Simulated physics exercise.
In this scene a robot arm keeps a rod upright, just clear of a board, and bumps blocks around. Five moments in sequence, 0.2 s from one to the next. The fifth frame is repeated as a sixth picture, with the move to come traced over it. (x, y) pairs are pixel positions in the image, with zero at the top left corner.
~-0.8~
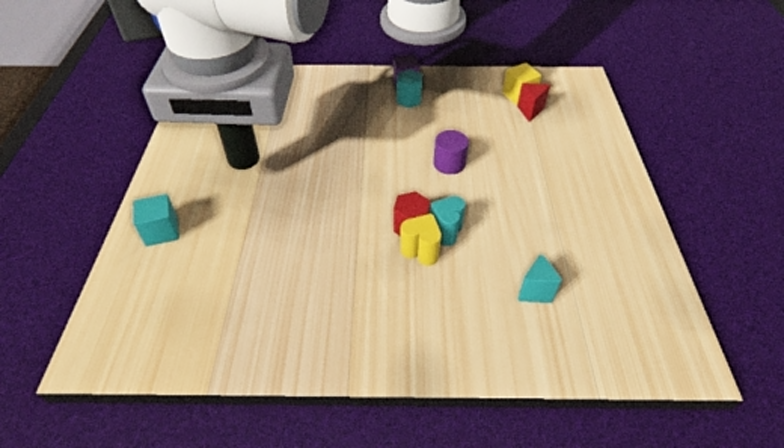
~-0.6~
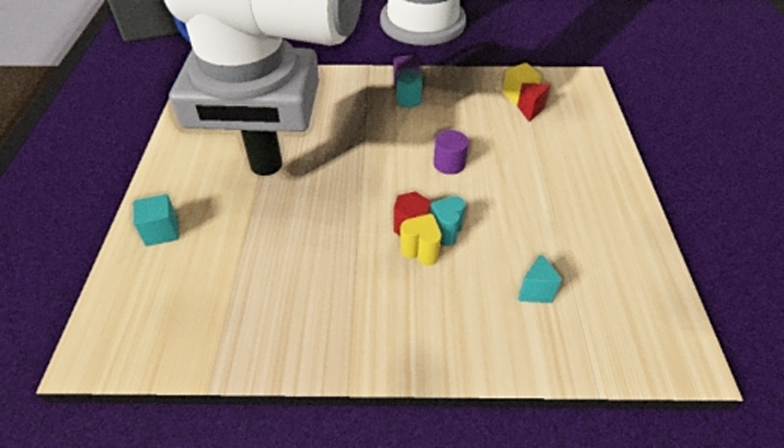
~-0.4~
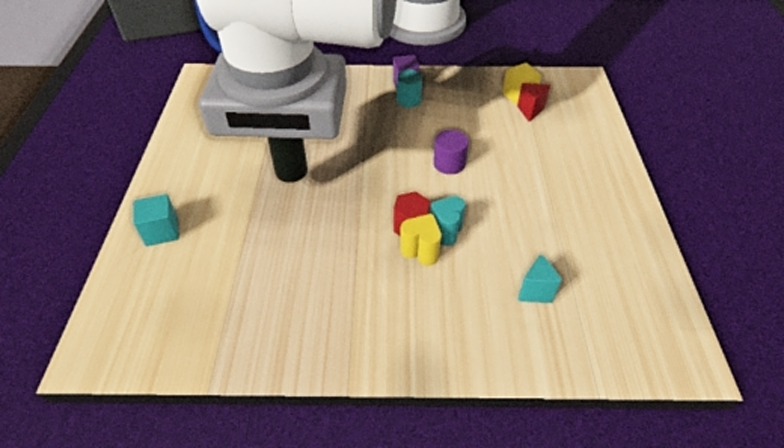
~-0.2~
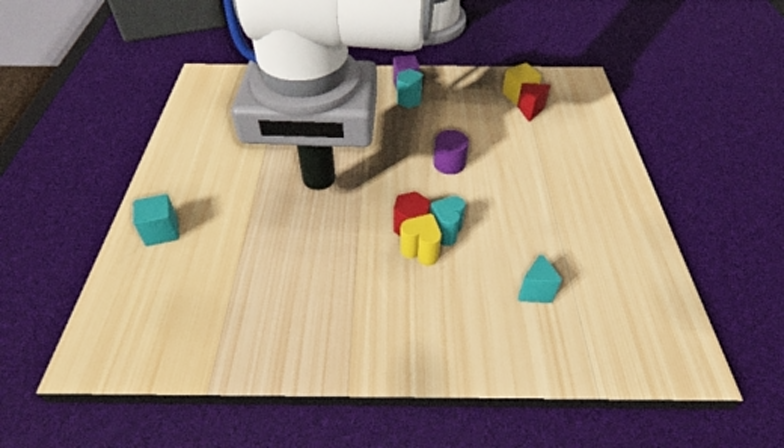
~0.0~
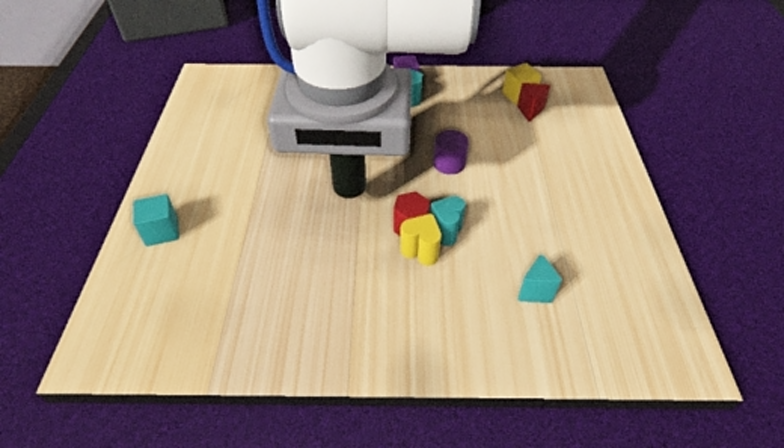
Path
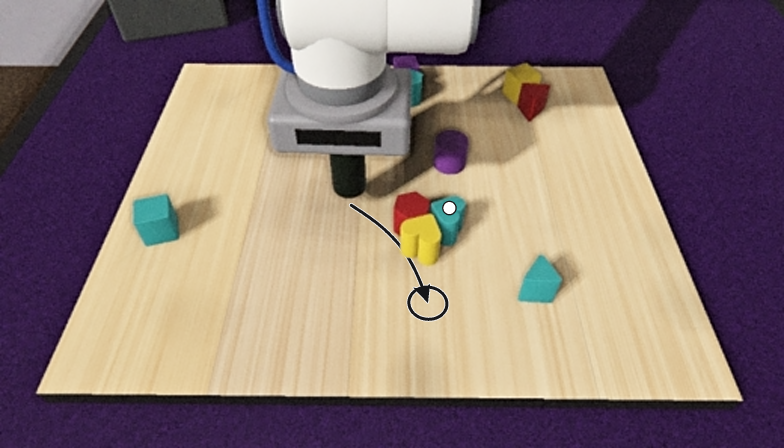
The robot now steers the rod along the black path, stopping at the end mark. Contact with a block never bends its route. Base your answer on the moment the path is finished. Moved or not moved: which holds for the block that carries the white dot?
It travels a centimetre or more.
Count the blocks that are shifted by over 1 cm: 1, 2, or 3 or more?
The count is three or more.
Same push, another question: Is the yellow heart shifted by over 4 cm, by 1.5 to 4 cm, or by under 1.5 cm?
My prediction: Over 4 cm.
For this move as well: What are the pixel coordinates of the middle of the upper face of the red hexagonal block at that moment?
I'd place it at (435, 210), taking the centre of its top.
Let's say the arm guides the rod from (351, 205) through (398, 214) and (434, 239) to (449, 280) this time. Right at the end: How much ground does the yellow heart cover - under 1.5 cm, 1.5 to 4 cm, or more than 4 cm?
I reckon it covers more than 4 cm.
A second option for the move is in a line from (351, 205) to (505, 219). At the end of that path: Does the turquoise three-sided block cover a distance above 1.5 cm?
The answer is no.
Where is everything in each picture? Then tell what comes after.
The first frame shows lower end of the rod at (244, 161), tops of blocks, red hexagonal block at (412, 204), yellow heart at (423, 228), turquoise heart at (449, 208).
The second frame shows rod at (267, 166), blocks as before.
The third frame shows rod at (292, 173), blocks as before.
The fourth frame shows rod at (319, 180), blocks as before.
The fifth frame shows rod at (350, 188), red hexagonal block at (412, 204), yellow heart at (423, 228), turquoise heart at (449, 208).
The drawn path runs from (351, 205) via (384, 229) and (411, 262), ending at (428, 303); the dot is on the turquoise heart.
On the path given first. One third of the way, rod at (384, 213); red hexagonal block at (419, 206), turned 15° anticlockwise; yellow heart at (427, 232); turquoise heart at (453, 208).
Two thirds of the way, rod at (412, 246); red hexagonal block at (434, 212), turned 55° anticlockwise; yellow heart at (452, 247), turned 15° anticlockwise; turquoise heart at (466, 206), turned 15° clockwise.
At the end, rod at (429, 287); red hexagonal block at (434, 212), turned 55° anticlockwise; yellow heart at (461, 259), turned 75° anticlockwise; turquoise heart at (466, 206), turned 15° clockwise.
